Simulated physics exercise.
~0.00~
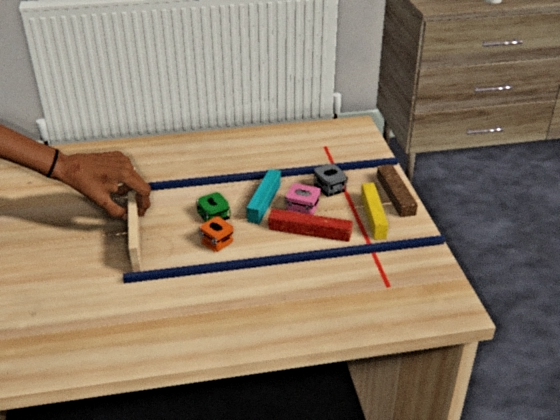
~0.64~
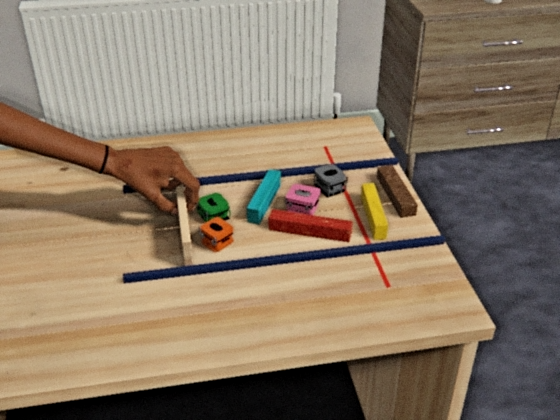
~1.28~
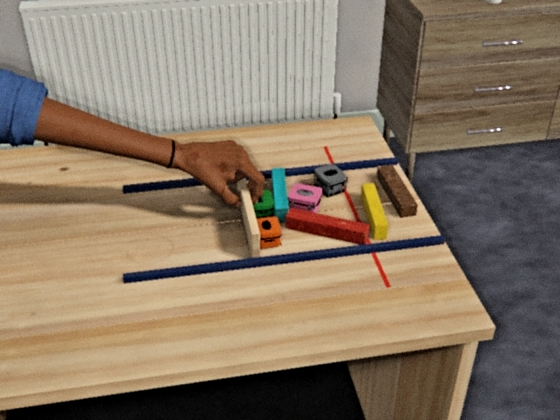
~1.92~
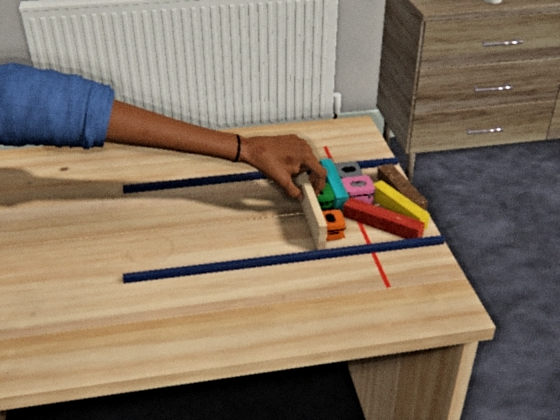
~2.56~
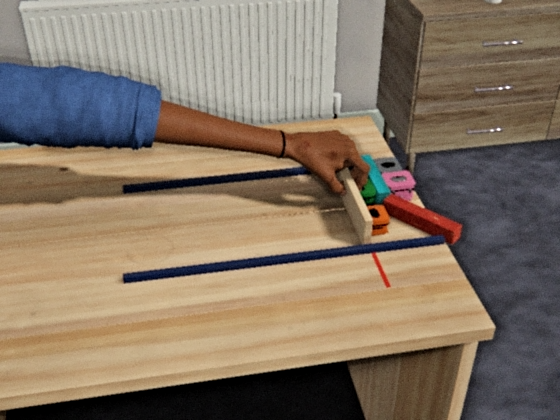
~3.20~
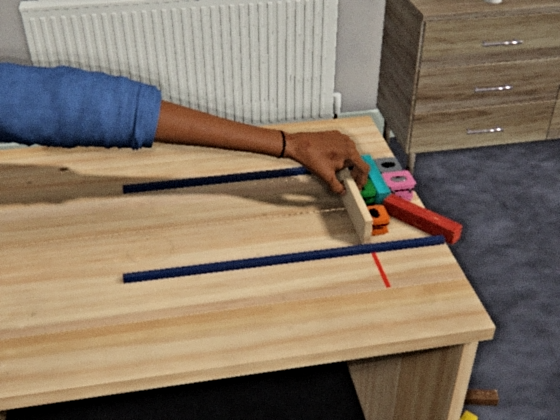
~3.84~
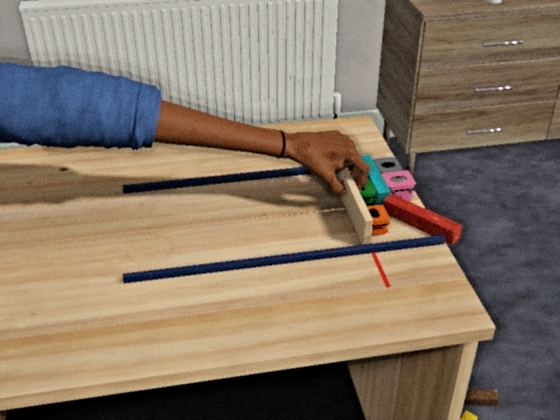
A hand slid an upright wooden board rightward between two blue rails, bunching colorful blocks and small cases toward the table's edge, until the yellow and brown bars dropped to the floor while the red one stayed, poking out over the edge.
